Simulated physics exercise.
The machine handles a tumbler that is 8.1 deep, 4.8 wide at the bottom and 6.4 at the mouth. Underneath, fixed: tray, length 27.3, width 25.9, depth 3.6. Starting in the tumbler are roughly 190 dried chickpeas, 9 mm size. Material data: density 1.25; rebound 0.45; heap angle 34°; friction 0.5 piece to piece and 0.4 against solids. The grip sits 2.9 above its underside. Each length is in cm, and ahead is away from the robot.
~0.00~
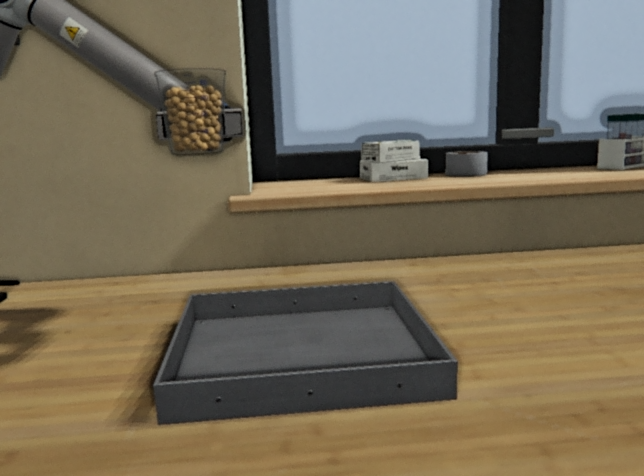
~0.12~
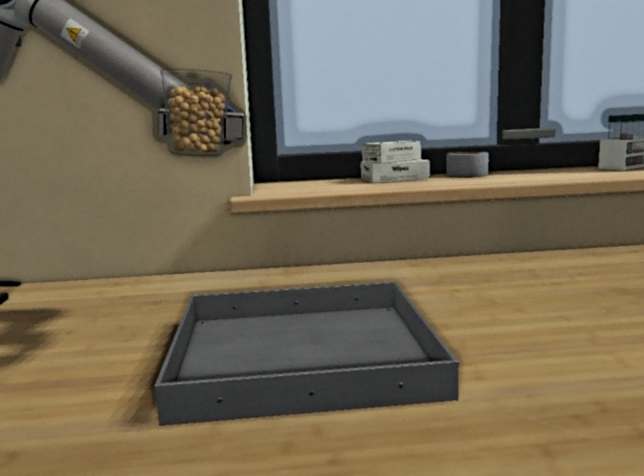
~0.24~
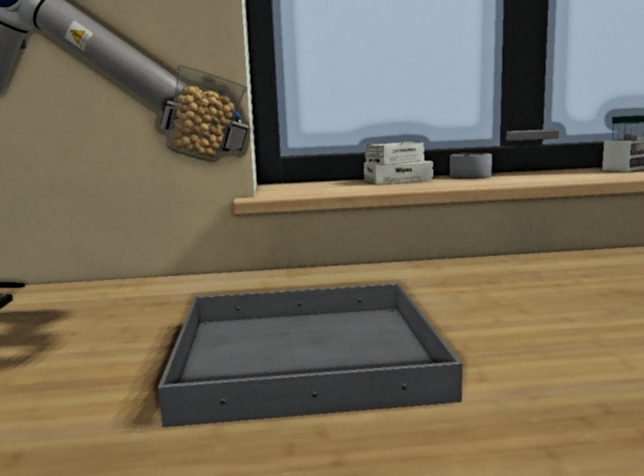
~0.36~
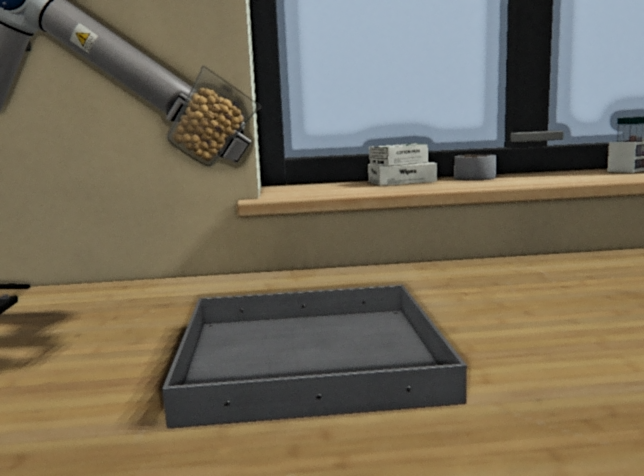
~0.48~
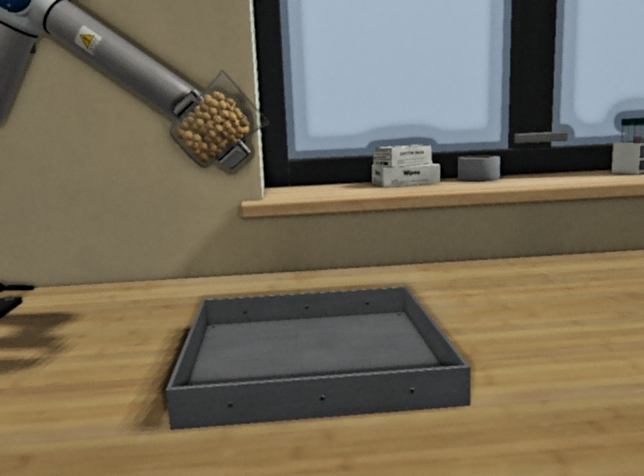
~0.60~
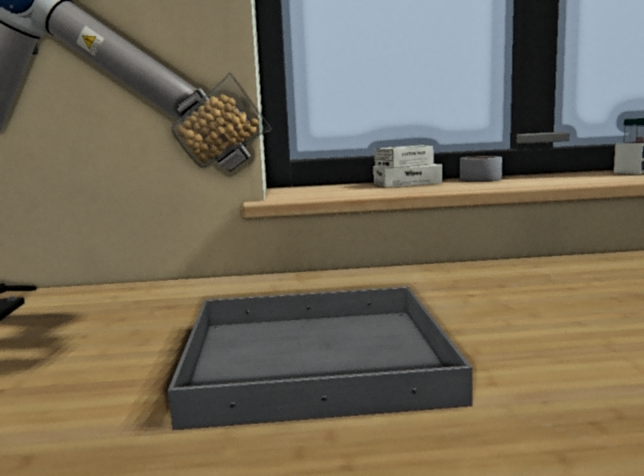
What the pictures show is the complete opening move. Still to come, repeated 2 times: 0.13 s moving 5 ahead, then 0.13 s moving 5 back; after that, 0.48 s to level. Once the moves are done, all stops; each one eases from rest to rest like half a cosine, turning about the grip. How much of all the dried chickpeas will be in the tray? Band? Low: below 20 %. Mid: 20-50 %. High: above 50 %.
Mid.
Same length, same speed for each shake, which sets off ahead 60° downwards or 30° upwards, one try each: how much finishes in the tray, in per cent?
Near 0 and 50 percent respectively.
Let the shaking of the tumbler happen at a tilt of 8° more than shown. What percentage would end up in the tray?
In that case roughly 50 per cent.
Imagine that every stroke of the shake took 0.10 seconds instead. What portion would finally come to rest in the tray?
That change gives some 45 percent.
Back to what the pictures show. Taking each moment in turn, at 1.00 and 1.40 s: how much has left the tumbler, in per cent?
20, then 35.
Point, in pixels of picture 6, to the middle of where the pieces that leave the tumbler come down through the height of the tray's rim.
Centre: About (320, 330).
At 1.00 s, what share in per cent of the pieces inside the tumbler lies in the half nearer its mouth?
Something like 45 percent sits in that half.
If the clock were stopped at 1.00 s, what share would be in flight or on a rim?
I'd reckon close to 5 per cent.
After 1.00 s, tilted 57° forward, highest piece 29 above the table; 153 in the tumbler, 28 in the tray, 2 on the table or floor, 10 in flight or on a rim.
After 1.40 s, tilted 21° forward, highest piece 30 above the table; 130 in the tumbler, 59 in the tray, 4 on the table or floor.
After 1.80 s, level, highest piece 30 above the table; 130 in the tumbler, 59 in the tray, 4 on the table or floor.
After 2.85 s, level, highest piece 30 above the table; 130 in the tumbler, 59 in the tray, 4 on the table or floor.
At rest, 130 in the tumbler, 59 in the tray, 4 on the table or floor. That is 31 % in the tray.
